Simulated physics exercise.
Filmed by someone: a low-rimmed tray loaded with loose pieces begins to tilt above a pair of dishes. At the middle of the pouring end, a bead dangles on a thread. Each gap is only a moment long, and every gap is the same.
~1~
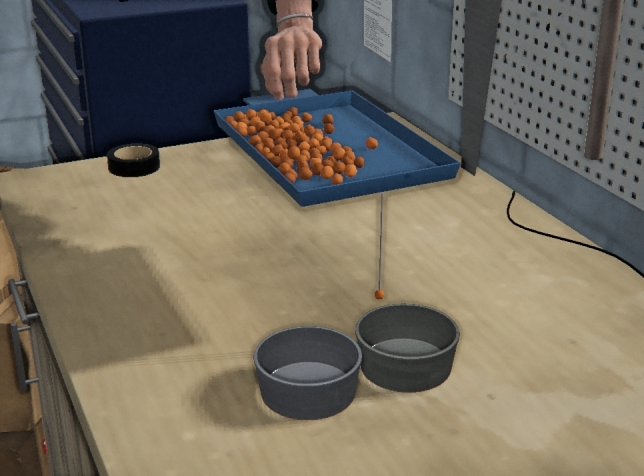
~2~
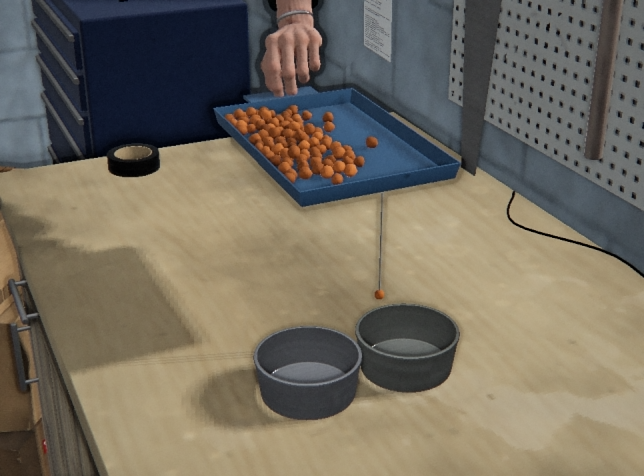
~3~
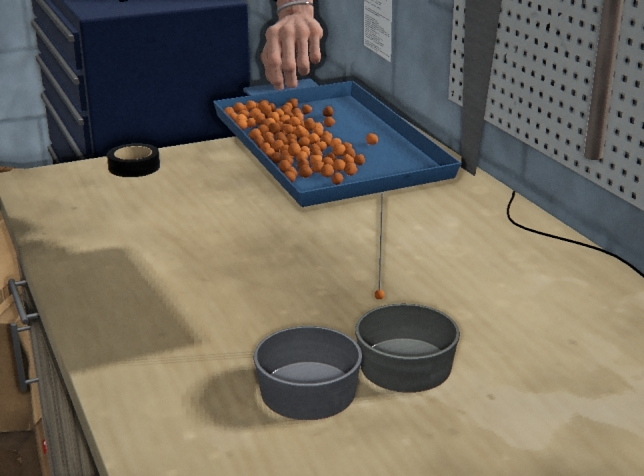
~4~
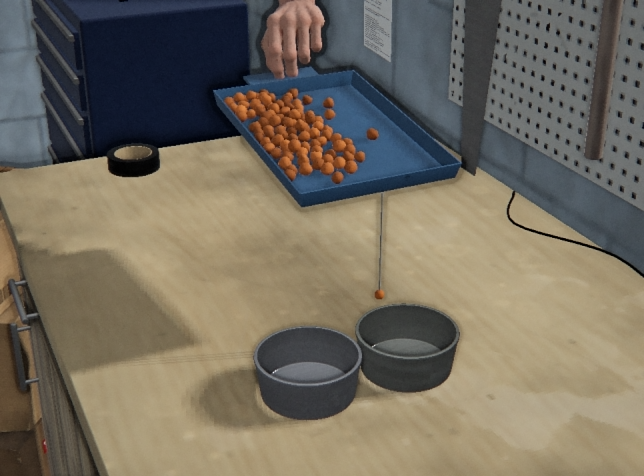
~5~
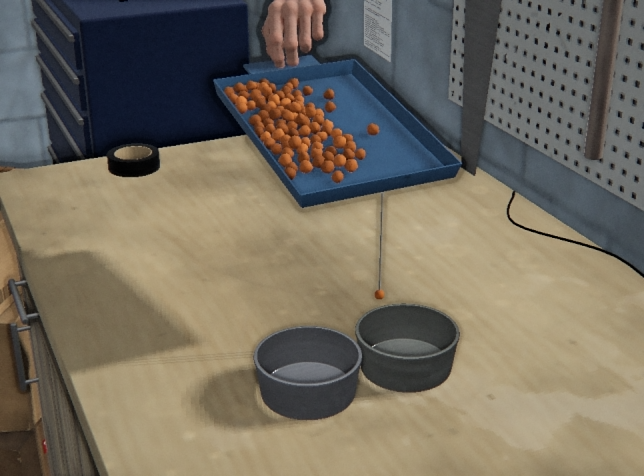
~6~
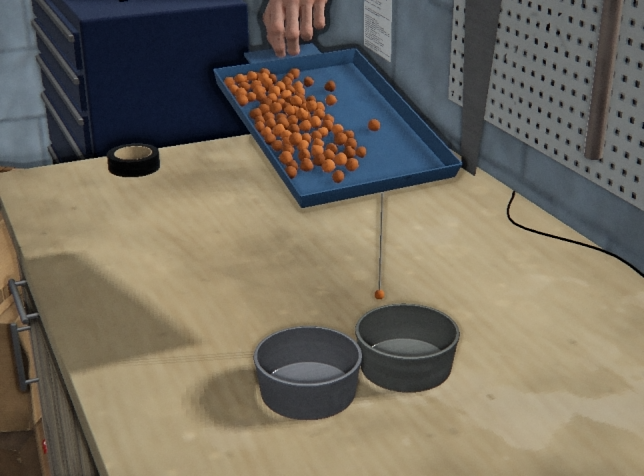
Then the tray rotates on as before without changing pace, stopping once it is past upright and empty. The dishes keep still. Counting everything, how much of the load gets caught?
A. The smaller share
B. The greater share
B, the greater share.
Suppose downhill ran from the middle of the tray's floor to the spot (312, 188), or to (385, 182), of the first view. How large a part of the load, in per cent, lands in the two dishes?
Case one 60 %; case two 60 %.
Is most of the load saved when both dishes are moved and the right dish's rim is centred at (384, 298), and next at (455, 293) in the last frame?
The pair would catch the lesser share the first time and the lesser share the second time.
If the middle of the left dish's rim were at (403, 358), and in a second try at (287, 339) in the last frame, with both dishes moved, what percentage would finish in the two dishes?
40, then 40 %.
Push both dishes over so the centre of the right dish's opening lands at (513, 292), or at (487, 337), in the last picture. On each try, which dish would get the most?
Placement one: The left-positioned dish. Placement two: The left-positioned dish.
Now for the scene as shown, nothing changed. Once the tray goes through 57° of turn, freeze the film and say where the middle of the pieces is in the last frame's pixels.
Near (351, 147).
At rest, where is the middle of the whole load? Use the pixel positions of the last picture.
Somewhere close to (397, 366) in the last picture.
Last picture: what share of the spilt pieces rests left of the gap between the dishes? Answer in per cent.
Estimate: Roughly 10 %.
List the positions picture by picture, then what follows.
The first picture shows corners of the pouring end (302, 190) and (456, 162), level; middle of the load (288, 135), coated peanuts; left dish (329, 397); right dish (431, 370); bead on its thread (379, 295).
The second picture shows corners of the pouring end (302, 190) and (456, 162), level; middle of the load (288, 134).
The third picture shows corners of the pouring end (302, 190) and (456, 162), tipped barely, level across its low end; middle of the load (288, 129).
The fourth picture shows corners of the pouring end (302, 191) and (457, 162), tipped a little, level across its low end; middle of the load (288, 123).
The fifth picture shows corners of the pouring end (303, 192) and (457, 162), tipped a little, level across its low end; middle of the load (289, 116).
The sixth picture shows corners of the pouring end (303, 193) and (457, 162), tipped a little, level across its low end; middle of the load (289, 111); left dish (329, 397); right dish (431, 370).
Just after the last frame, tray tipped steeply; almost all on the tray; just a few in the right dish.
A moment on, tray tipped right over; almost all on the tray; just a few in the right dish; just a few in the air.
Further on, tray tipped past a quarter turn; roughly a third in the left dish; roughly a third in the right dish; roughly a quarter outside both.
When it is over, tray tipped past a quarter turn; roughly a third in the left dish; roughly a third in the right dish; roughly a quarter outside both.
